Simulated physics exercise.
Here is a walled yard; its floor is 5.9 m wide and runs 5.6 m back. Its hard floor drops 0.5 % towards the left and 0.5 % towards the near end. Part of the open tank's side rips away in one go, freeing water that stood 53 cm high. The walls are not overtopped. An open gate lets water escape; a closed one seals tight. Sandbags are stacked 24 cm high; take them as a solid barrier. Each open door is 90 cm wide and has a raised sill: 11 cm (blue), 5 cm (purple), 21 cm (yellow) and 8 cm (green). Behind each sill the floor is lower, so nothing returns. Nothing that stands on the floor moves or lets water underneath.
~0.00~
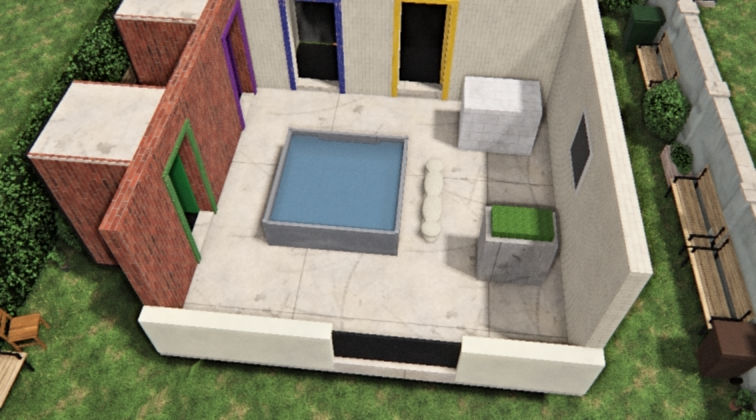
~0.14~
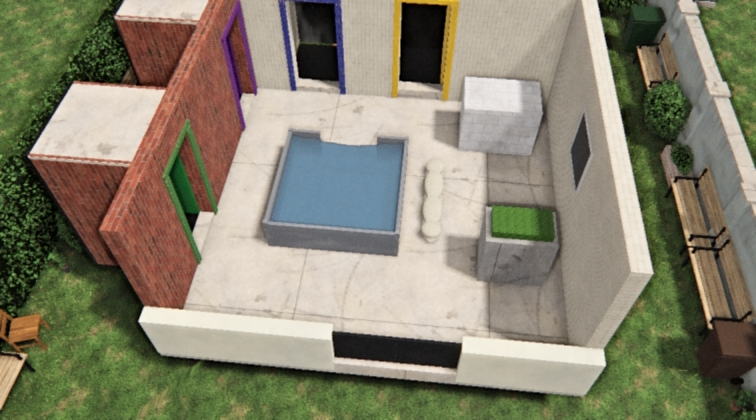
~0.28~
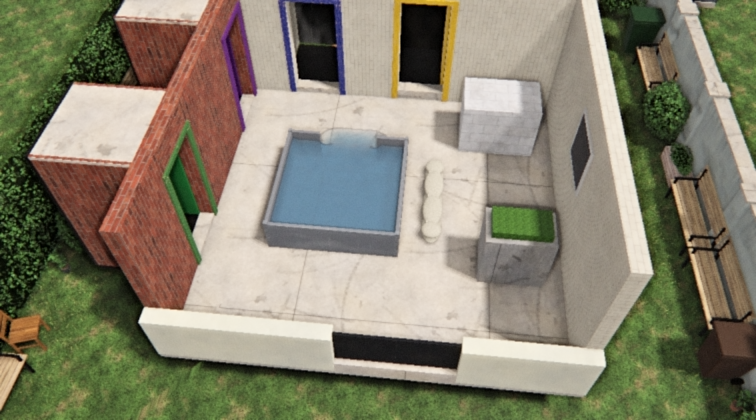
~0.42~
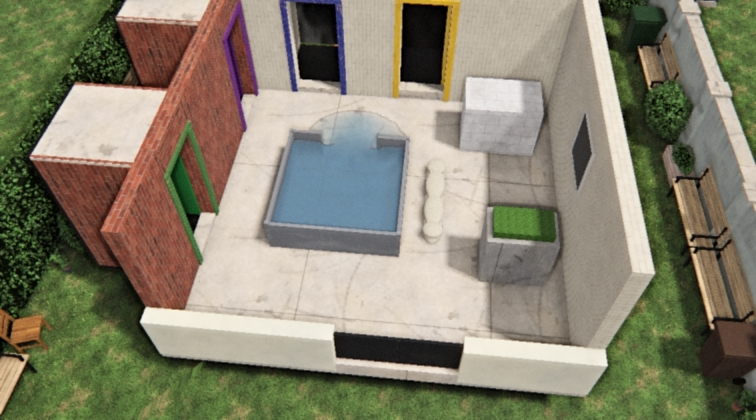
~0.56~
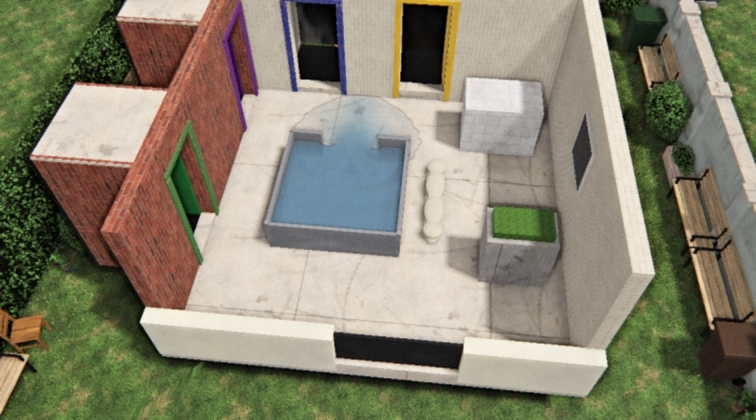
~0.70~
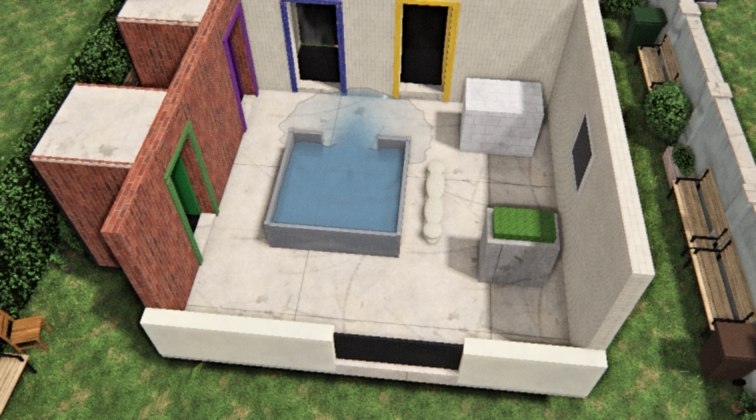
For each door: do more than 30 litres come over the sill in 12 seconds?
The water let in: At the blue door it exceeds the limit; at the purple door it exceeds the limit; at the yellow door it does not reach the limit; at the green door it keeps below the limit.
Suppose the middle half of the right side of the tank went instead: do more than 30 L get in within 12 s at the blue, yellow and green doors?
Then: Blue below, yellow below, green below.
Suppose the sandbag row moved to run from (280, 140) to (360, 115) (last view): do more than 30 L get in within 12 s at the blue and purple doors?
Then: Blue below, purple above.
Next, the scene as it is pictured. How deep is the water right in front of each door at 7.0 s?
In cm: Blue 10, purple 12, yellow 8, green 2.
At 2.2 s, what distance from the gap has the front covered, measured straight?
Roughly 4.0 m.
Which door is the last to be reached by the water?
The green one.
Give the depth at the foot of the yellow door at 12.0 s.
About 6.0 cm.
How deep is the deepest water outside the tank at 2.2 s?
Up to some 31 cm.
After 1.4 s water covers 20 % of the floor and is deepest (32 cm) near (362, 102); blue door 22 cm at the sill, 14 L in, purple door not reached, yellow door 19 cm at the sill, 0 L in, green door not reached.
After 2.2 s water covers 25 % of the floor and is deepest (31 cm) near (268, 90); blue door 22 cm at the sill, 57 L in, purple door 13 cm at the sill, 9 L in, yellow door 20 cm at the sill, 1 L in, green door not reached.
After 3.5 s water covers 40 % of the floor and is deepest (26 cm) near (541, 108); blue door 16 cm at the sill, 103 L in, purple door 16 cm at the sill, 83 L in, yellow door 13 cm at the sill, 2 L in, green door not reached.
After 7.0 s water covers 80 % of the floor and is deepest (14 cm) near (532, 107); blue door 10 cm at the sill, 125 L in, purple door 12 cm at the sill, 227 L in, yellow door 8 cm at the sill, 2 L in, green door 2 cm at the sill, 0 L in.
After 12.0 s water covers 95 % of the floor and is deepest (11 cm) near (178, 334); blue door 6 cm at the sill, 125 L in, purple door 9 cm at the sill, 300 L in, yellow door 6 cm at the sill, 2 L in, green door 4 cm at the sill, 0 L in.
